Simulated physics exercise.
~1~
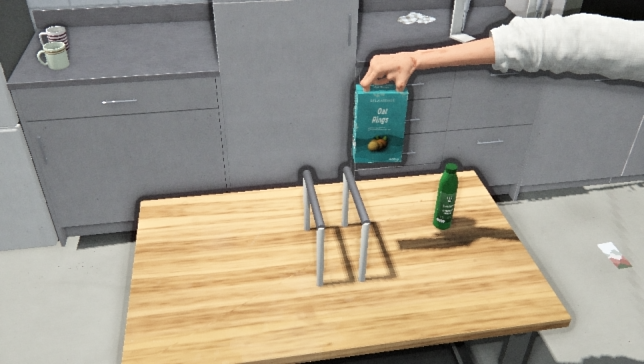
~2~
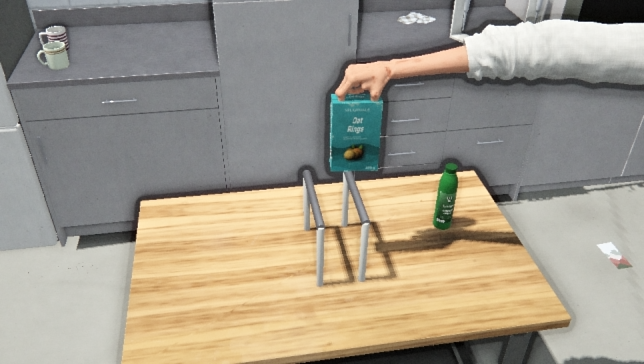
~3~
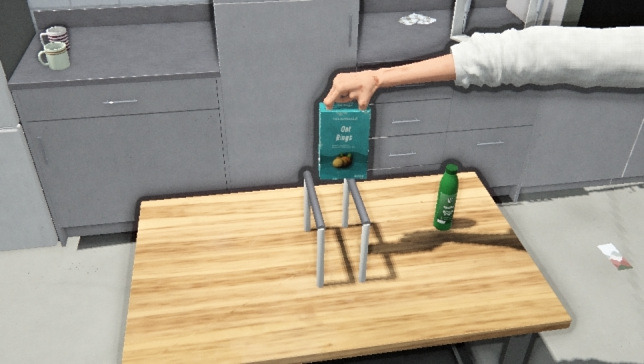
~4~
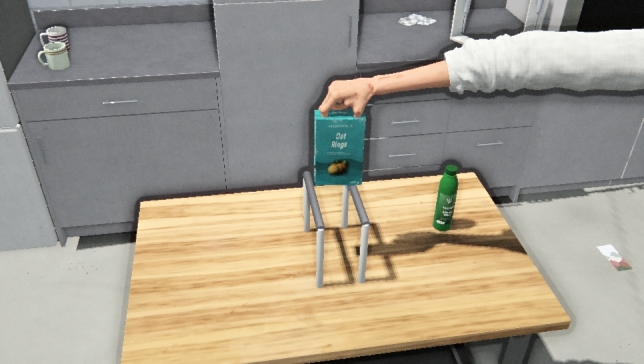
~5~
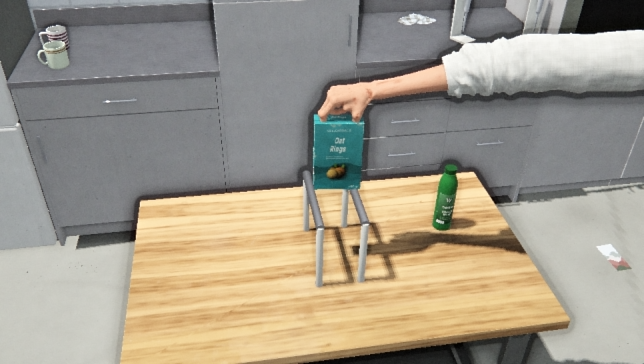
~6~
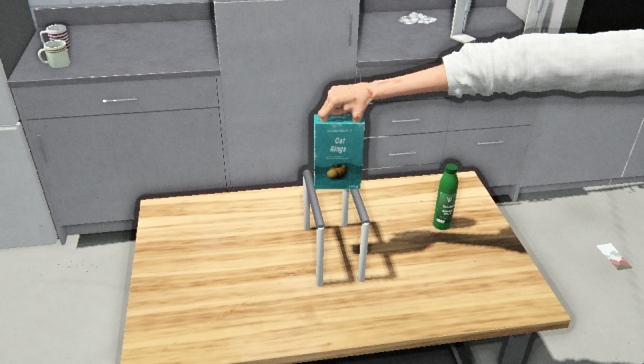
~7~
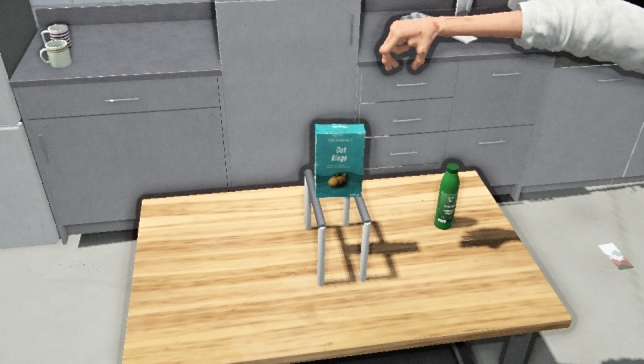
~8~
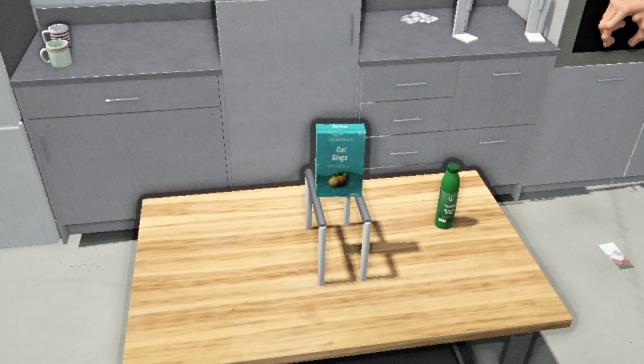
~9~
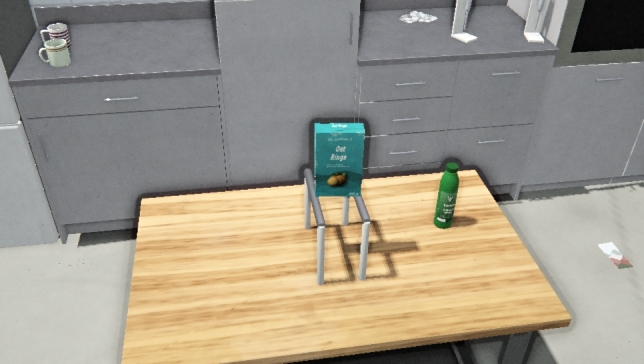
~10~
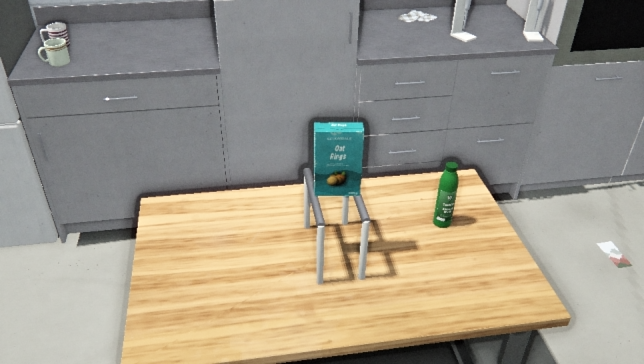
At first, a hand holds a turquoise packet upright by its top edge above a wooden table, where a metal stand with a gap between its two bars sits near a green bottle. The hand carries the packet to the left, then lowers it little by little toward the far end of the stand. It pauses there briefly, still gripping the packet. The fingers then let go, the packet settles slightly lower, and the arm withdraws to the right and out of view. The packet stays upright and still at the stand, and the bottle remains standing in its place.
